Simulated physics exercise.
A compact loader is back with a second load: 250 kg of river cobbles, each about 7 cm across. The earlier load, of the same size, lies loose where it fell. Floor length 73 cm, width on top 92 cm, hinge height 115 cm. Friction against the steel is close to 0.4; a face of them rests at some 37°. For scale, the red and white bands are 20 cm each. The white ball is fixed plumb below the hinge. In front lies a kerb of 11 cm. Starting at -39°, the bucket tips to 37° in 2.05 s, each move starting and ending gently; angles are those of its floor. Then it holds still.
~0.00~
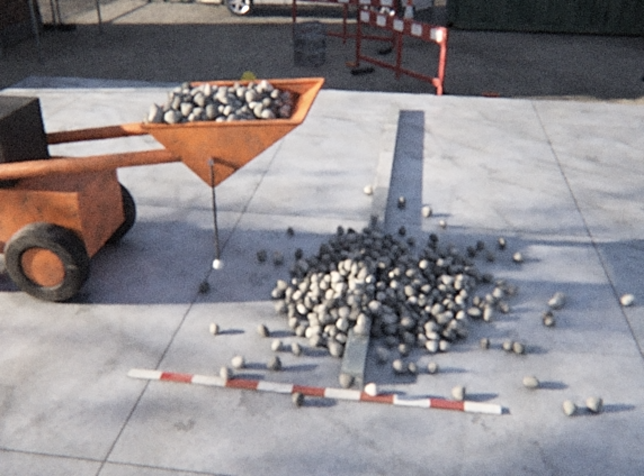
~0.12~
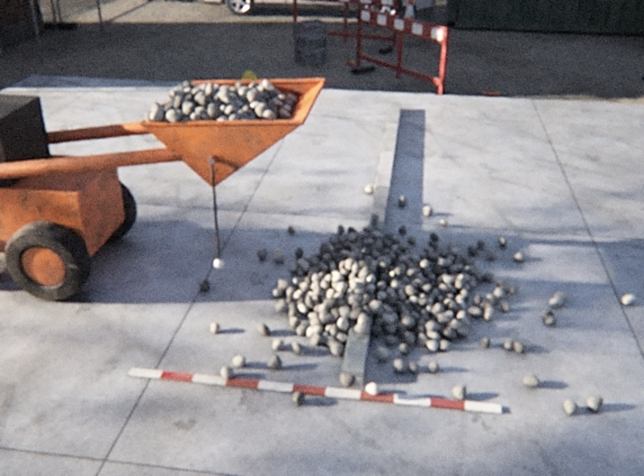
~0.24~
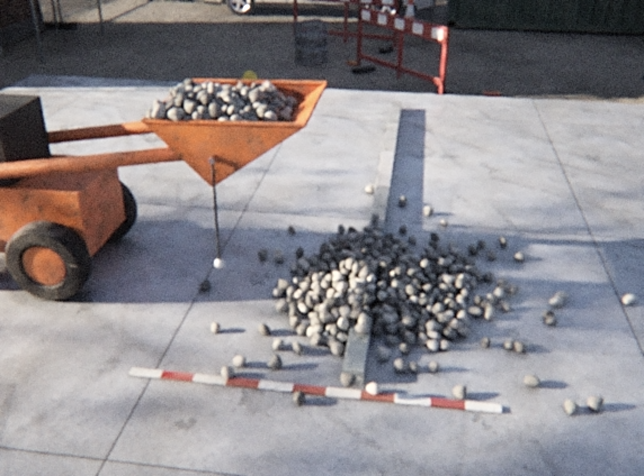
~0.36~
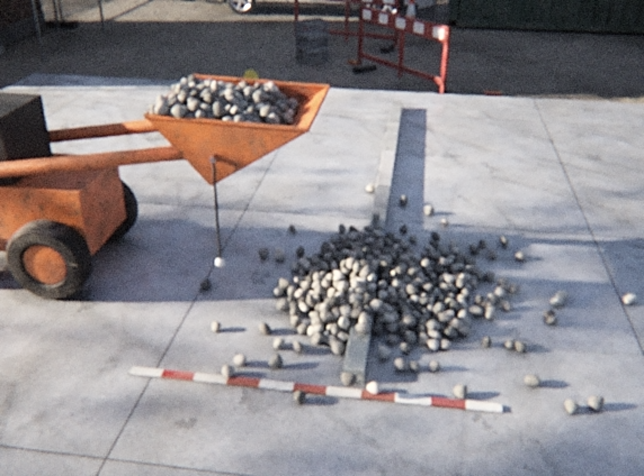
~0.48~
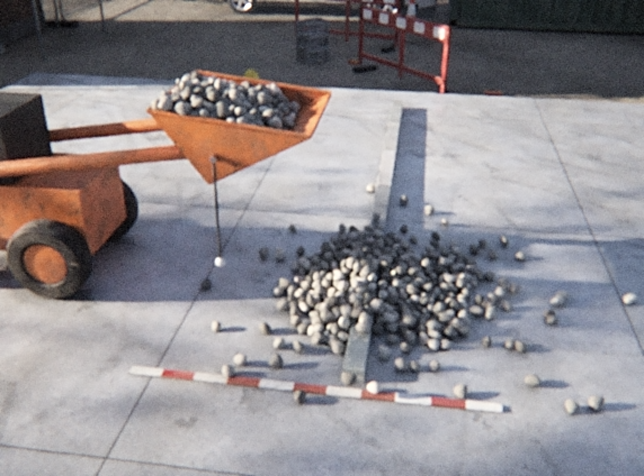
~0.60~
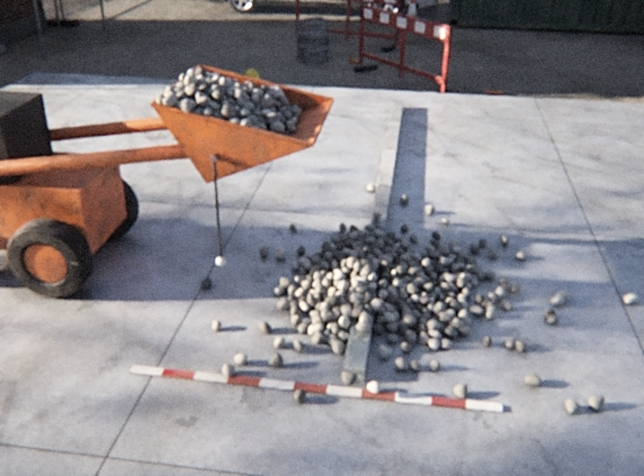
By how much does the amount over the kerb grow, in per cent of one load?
About 24 per cent.
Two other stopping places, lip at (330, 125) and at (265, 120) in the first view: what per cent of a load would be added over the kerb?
About 55 and 0 per cent.
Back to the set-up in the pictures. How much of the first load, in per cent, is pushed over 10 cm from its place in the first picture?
About 5 per cent.
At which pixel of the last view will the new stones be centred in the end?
Around (341, 268).
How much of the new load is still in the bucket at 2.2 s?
Roughly 20 per cent is still inside.
After 1.5 s the floor is at 25°; in per cent of one load, 91 in the bucket, 59 on this side of the kerb, 50 over the kerb; the foremost stones are at (585, 329).
After 2.2 s the floor is at 37°; in per cent of one load, 19 in the bucket, 123 on this side of the kerb, 59 over the kerb; the foremost stones are at (585, 329).
After 2.5 s the floor is at 37°; in per cent of one load, 0 in the bucket, 132 on this side of the kerb, 69 over the kerb; the foremost stones are at (585, 329).
After 4.9 s the floor is at 37°; in per cent of one load, 0 in the bucket, 126 on this side of the kerb, 75 over the kerb; the foremost stones are at (585, 329). Net gain over the kerb, 24.
